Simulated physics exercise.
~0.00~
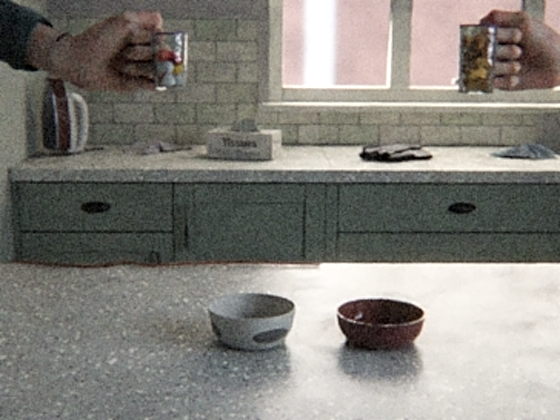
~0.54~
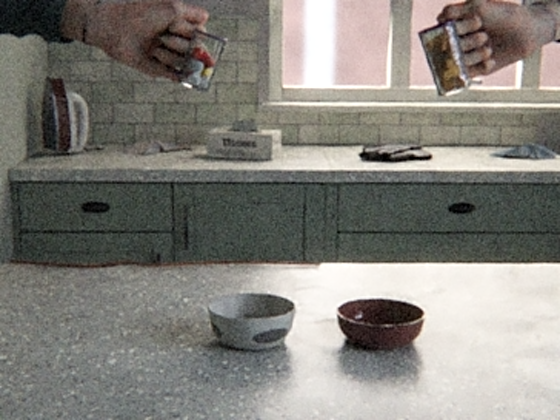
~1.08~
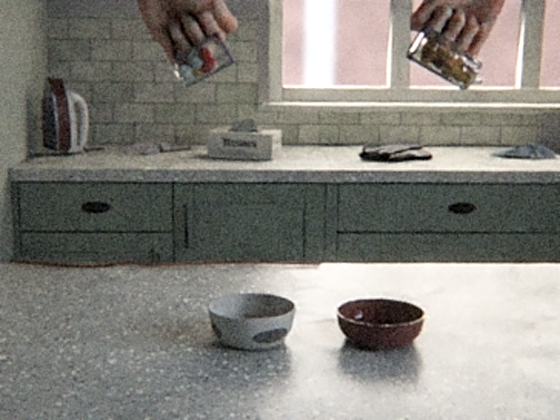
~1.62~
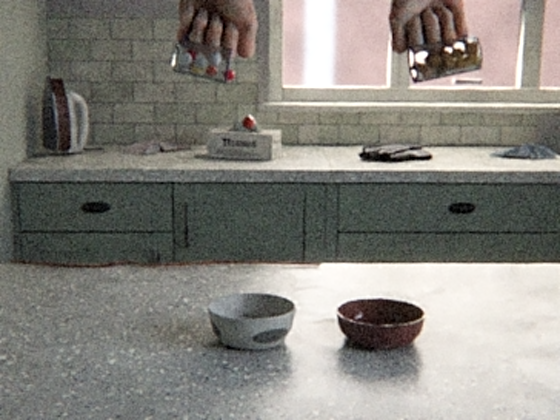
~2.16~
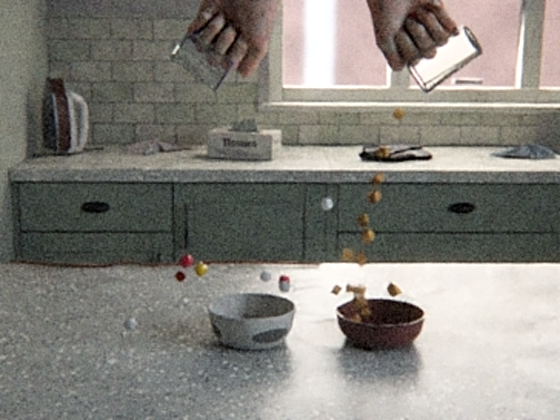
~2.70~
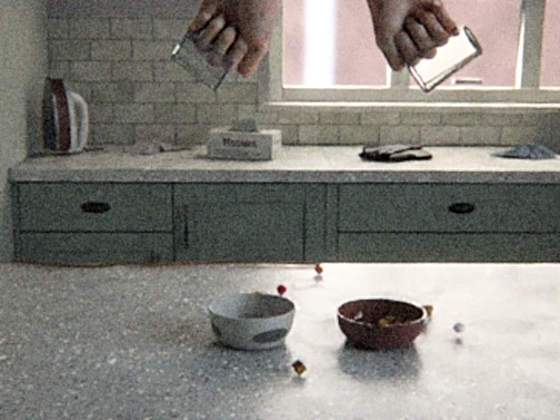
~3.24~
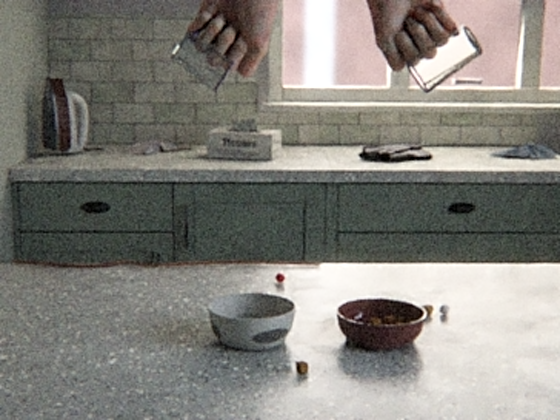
Two hands tipping clear cups of small colourful pieces above bowls, the left load missing the white bowl, the right mostly landing in the red.
